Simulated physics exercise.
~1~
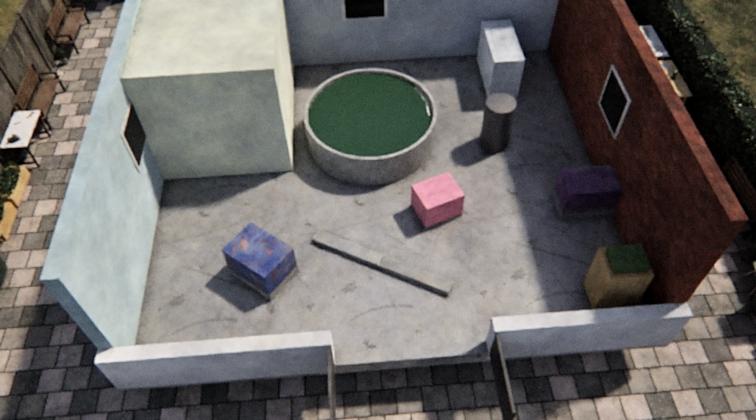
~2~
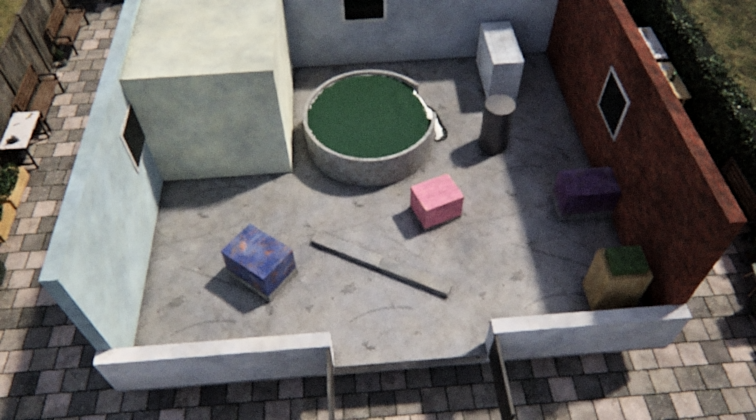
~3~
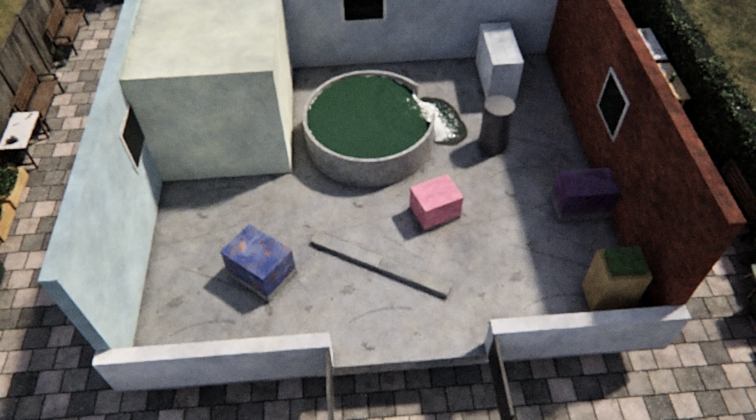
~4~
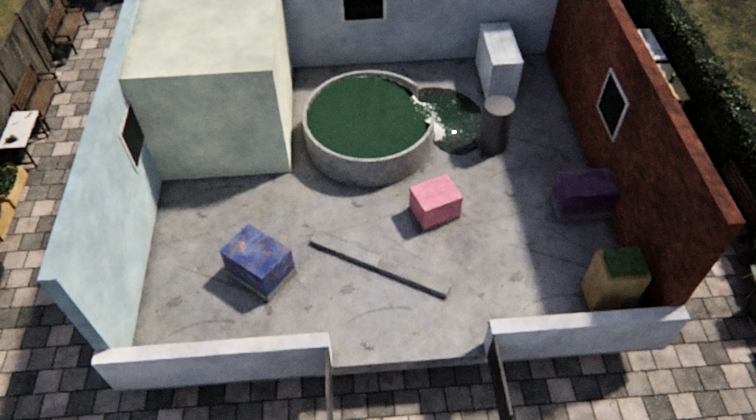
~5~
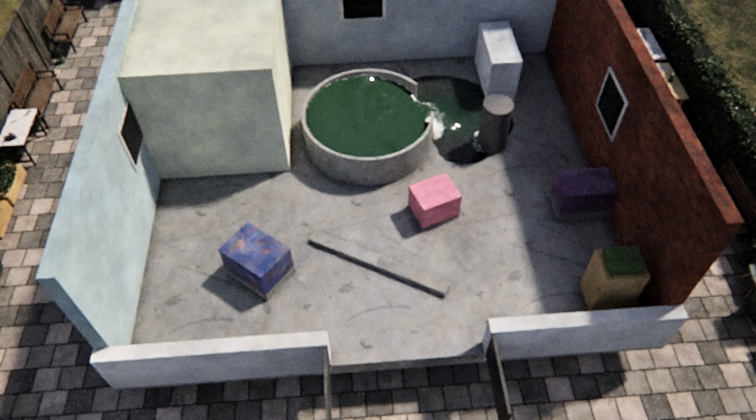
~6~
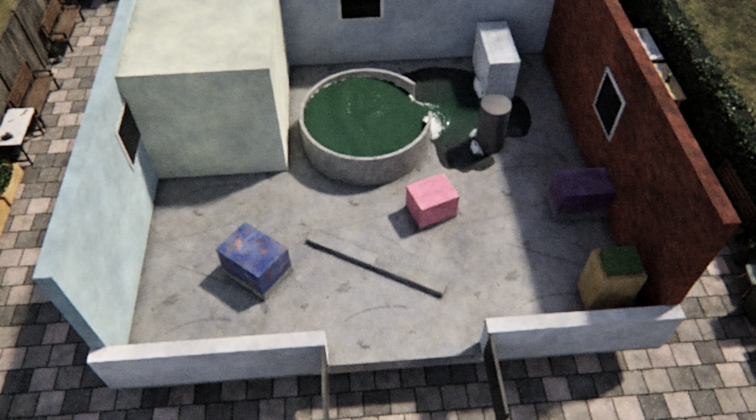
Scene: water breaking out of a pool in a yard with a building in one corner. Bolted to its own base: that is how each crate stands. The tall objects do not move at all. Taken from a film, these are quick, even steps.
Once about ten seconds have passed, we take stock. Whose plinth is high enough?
The purple crate will be caught by the water; the blue crate will be missed by the water; the pink crate will be caught by the water.
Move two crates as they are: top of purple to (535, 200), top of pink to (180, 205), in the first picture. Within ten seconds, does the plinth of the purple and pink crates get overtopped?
Result: Purple one avoids the flood; pink one avoids the flood.
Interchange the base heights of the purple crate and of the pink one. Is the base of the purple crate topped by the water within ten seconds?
Purple: Flooded.
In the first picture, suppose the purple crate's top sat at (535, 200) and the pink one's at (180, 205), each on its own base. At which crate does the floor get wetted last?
The pink crate, I think.
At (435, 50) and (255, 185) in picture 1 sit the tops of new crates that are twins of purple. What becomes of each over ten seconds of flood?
One after the other: Is flooded, stays untouched.
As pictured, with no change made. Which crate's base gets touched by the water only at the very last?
Result - the blue one.
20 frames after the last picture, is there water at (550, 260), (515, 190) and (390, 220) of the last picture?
Point one sodden, point two sodden, point three left clear.
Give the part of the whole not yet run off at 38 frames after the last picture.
Roughly 100 parts in a hundred.
A moment on, water covers 15 % of the floor; the purple crate not reached, the blue crate not reached, the pink crate not reached.
Next, water covers 25 % of the floor; the purple crate water round its plinth, the blue crate not reached, the pink crate water round its plinth.
Then, water covers 35 % of the floor; the purple crate water round its plinth, the blue crate not reached, the pink crate water round its plinth.
Later, water covers 55 % of the floor; the purple crate water round its plinth, the blue crate not reached, the pink crate water round its plinth.
In the end, water covers 75 % of the floor; the purple crate was topped, the blue crate stayed above the water, the pink crate was topped.
